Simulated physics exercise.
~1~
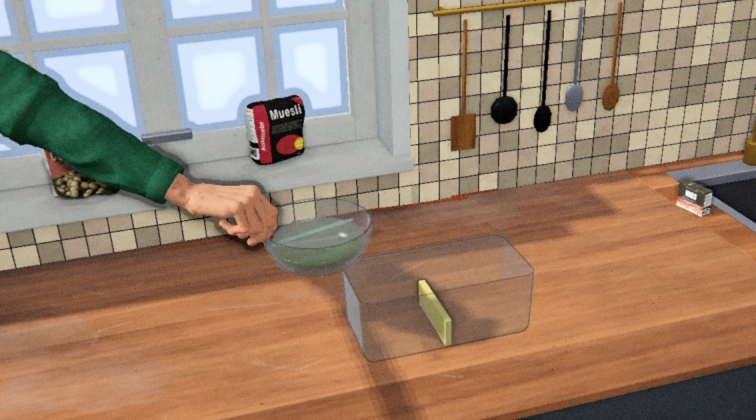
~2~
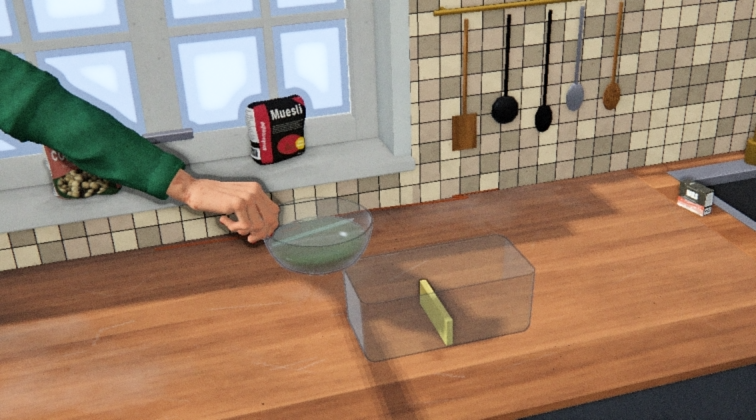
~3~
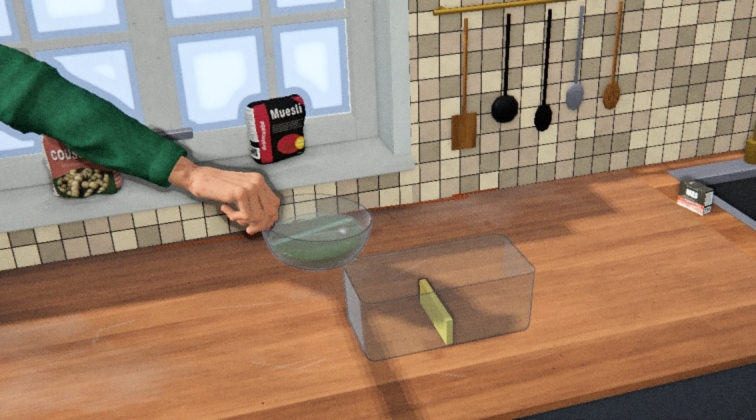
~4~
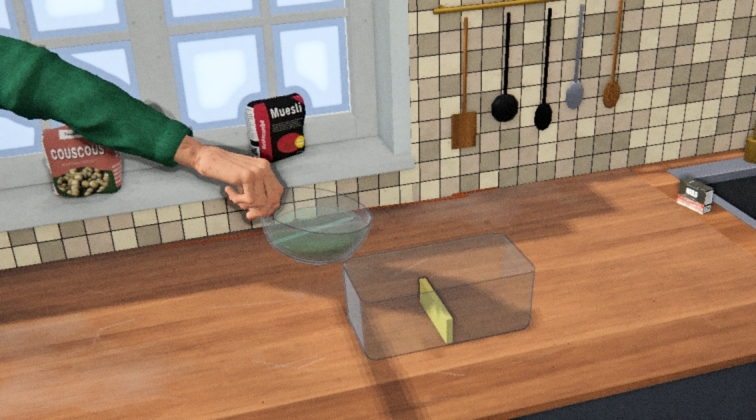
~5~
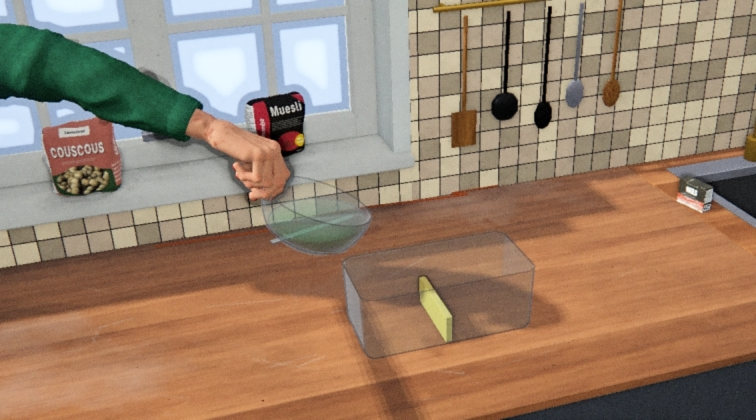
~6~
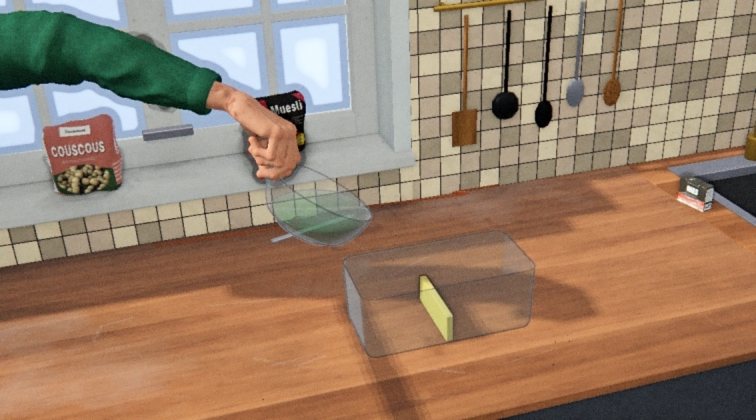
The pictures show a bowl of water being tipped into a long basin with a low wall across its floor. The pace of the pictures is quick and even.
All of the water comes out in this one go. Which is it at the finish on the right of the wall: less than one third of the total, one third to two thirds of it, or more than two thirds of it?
At the finish the right of the wall has one third to two thirds of the total.
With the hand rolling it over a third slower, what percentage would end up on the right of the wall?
I'd say roughly 45 in every hundred ends up there.
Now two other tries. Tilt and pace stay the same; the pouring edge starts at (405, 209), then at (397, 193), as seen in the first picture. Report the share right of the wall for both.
You'd get around 80 per cent and then around 75 per cent.
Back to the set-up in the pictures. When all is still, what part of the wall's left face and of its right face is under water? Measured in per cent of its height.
30 per cent for the left part, 30 for the right.
A moment on, the bowl is tipped on its side and 34 per cent is still to pour, 6 is left of the wall and 0 right of it.
Next, the bowl is tipped on its side and 2 per cent is still to pour, 22 is left of the wall and 62 right of it.
Then the bowl is tipped on its side and 0 per cent is still to pour, 35 is left of the wall and 55 right of it.
Later the bowl is tipped on its side and 0 per cent is still to pour, 39 is left of the wall and 57 right of it.
In the end 39 per cent lies left of the wall, 57 right of it and 4 outside.
